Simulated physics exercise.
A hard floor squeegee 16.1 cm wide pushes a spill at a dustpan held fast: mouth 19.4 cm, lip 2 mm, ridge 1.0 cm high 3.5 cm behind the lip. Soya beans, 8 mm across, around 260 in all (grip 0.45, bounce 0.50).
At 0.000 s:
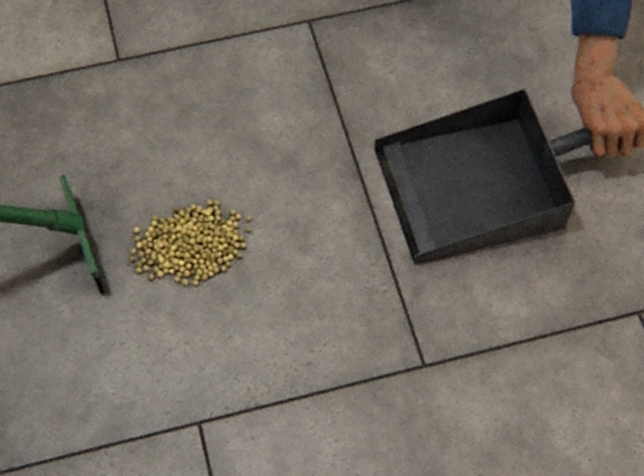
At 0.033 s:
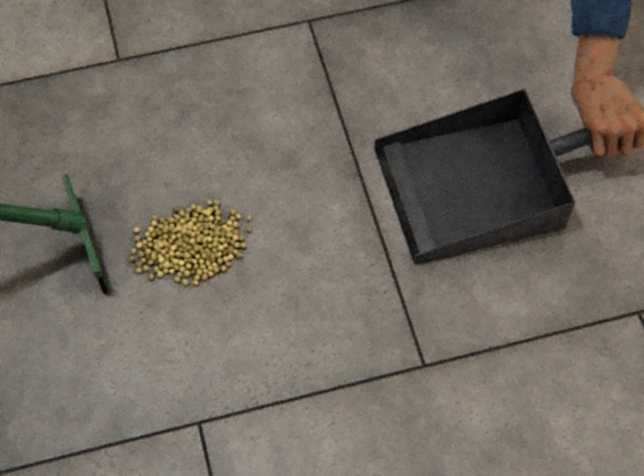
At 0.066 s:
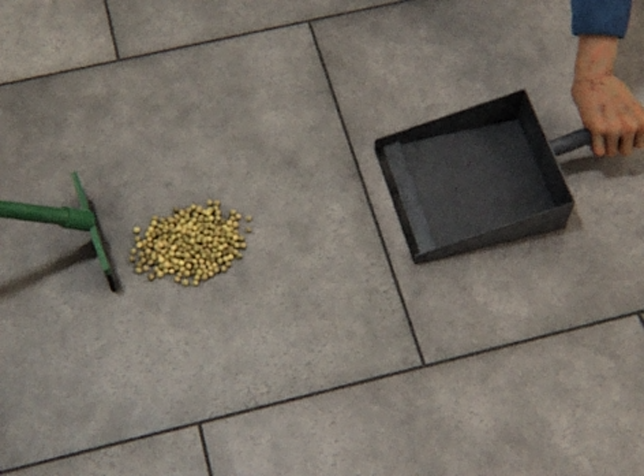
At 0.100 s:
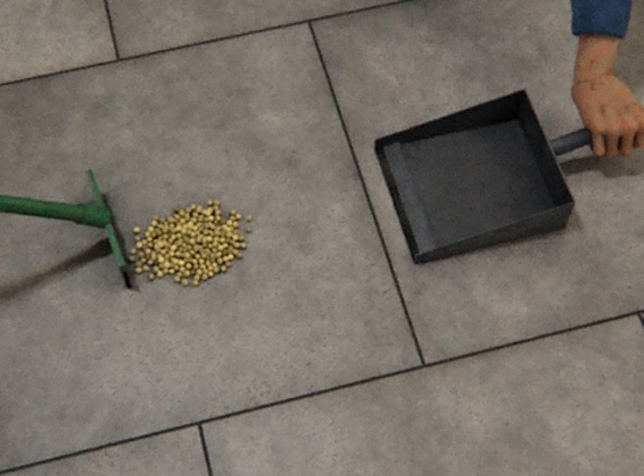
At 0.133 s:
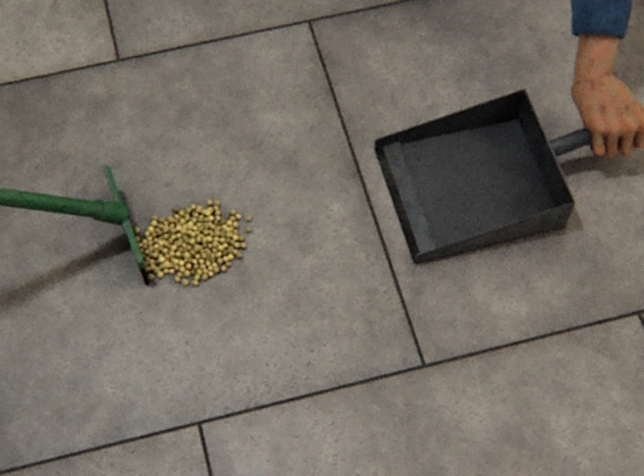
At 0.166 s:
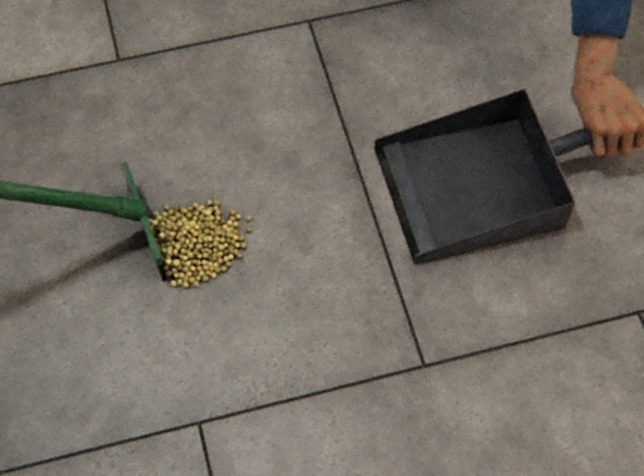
On a grey tiled floor, a green squeegee slides right into a pile of yellowish beans while a hand holds a black dustpan still.
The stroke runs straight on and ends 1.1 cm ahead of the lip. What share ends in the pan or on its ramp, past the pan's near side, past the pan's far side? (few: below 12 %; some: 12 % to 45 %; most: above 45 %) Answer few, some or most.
Pan some, near side some, far side some.
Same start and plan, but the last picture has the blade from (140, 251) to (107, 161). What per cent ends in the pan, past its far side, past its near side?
Pan 0, far 30, near 0.
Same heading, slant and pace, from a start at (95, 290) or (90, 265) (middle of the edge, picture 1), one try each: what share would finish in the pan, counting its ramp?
About 30 and 35 per cent.
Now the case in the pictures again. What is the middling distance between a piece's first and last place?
About 32 cm.
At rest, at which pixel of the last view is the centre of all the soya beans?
Around (392, 193).
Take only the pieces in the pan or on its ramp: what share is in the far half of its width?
Roughly 70 per cent.
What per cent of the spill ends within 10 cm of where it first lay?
Some 0 per cent.
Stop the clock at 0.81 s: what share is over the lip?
Some 40 per cent.
Then, at 0.39 s, middle of the blade 18 cm from the lip; 0 % over the lip, far side 10 %, near side 5 %.
Then, at 0.54 s, middle of the blade 7 cm from the lip; 0 % over the lip, far side 15 %, near side 10 %.
After 0.81 s, middle of the blade 2 cm from the lip; 40 % over the lip, far side 20 %, near side 15 %.
At rest (1.5 s), pan 35 %, near side 15 %, far side 20 %, in front of the lip or behind the blade 30 %.
